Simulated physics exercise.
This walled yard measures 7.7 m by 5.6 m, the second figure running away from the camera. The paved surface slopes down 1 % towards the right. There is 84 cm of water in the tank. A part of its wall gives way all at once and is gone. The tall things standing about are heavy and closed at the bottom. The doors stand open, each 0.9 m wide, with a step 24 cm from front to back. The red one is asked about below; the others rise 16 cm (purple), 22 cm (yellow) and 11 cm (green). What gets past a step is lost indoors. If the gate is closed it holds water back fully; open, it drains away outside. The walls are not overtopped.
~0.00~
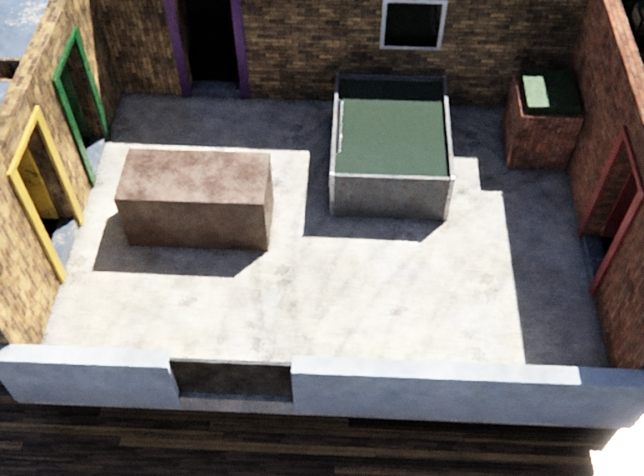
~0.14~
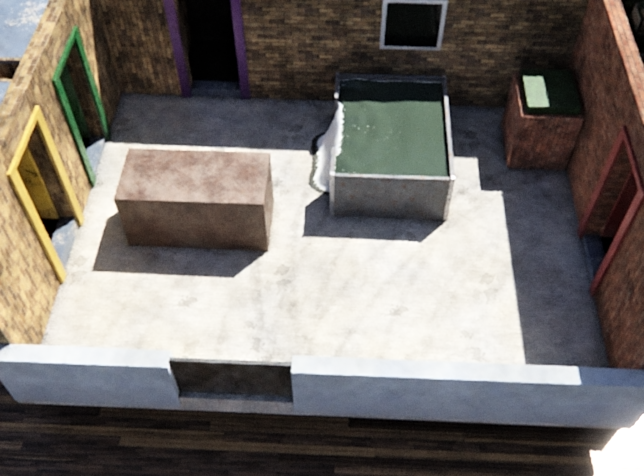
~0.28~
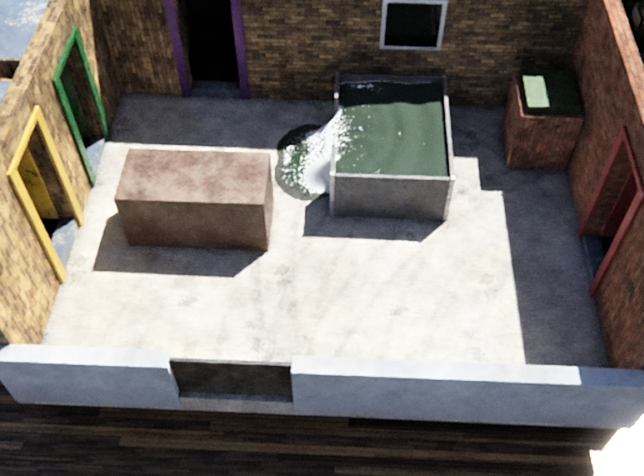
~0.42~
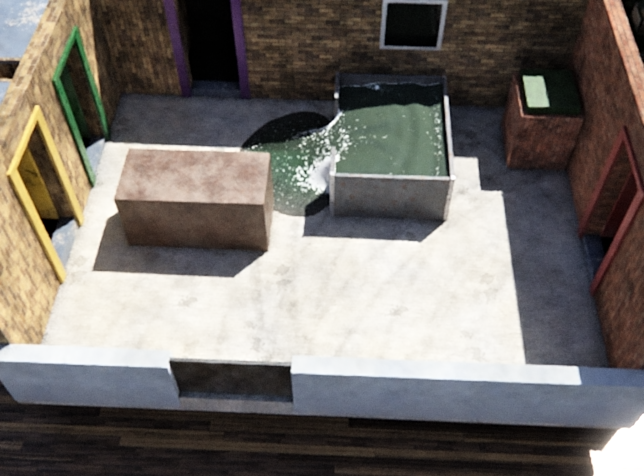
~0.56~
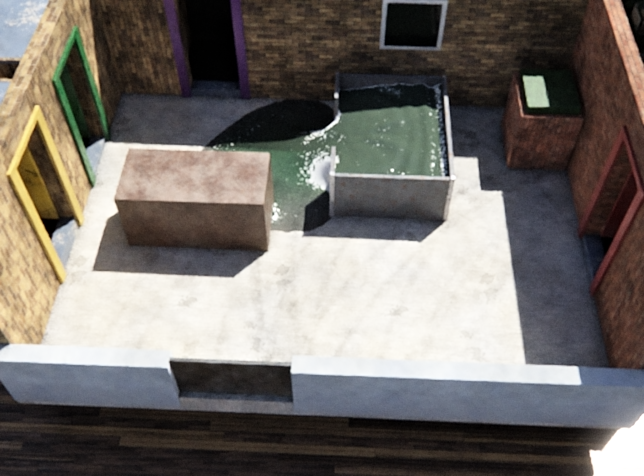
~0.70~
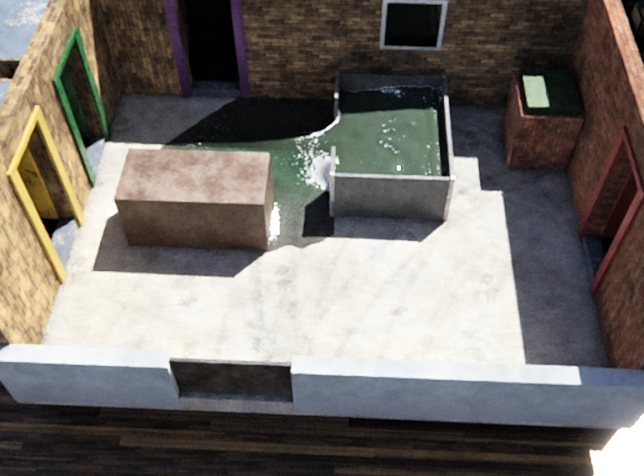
A walled yard with brick side and back walls and a pale paved floor is seen from high above its low white front wall, the camera still. A brown block stands left of a grey-walled tank of green water, with yellow and green doorways at left, purple behind and red at right. The tank's left side gives way, and foaming water pours out, spreading leftward behind the block and along its right side.
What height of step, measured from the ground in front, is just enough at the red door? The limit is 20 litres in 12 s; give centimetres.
At least 6 cm or so.
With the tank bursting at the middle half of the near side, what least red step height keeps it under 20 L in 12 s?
Some 7.5 cm.
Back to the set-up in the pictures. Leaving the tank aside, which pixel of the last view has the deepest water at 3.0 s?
Near (97, 174).
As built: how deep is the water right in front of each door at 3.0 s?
In cm: Red 0, purple 14, yellow 5, green 31.
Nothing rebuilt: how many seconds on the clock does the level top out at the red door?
At about 10.5 s.
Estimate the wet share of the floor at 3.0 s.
Near 45 per cent is wet.
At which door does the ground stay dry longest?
Last comes the red one.
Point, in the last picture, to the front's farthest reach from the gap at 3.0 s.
Near (33, 374).
After 1.4 s water covers 30 % of the floor, deepest (46 cm) near (123, 93); it has not reached the red door.
After 3.0 s water covers 45 % of the floor, deepest (36 cm) near (97, 174); it has not reached the red door.
After 12.0 s water covers 95 % of the floor, deepest (14 cm) near (579, 399); 8 cm at the red door, 0 litres in over its 12 cm step.
At the red door as built, the water arrived by 8.5 s and peaked near 12 cm at 10.6 s.
With a step of 5.5 cm, 25 litres would have come in within the 12 s; with 6.5 cm, 16 litres. So under 20 litres takes about 6 cm.
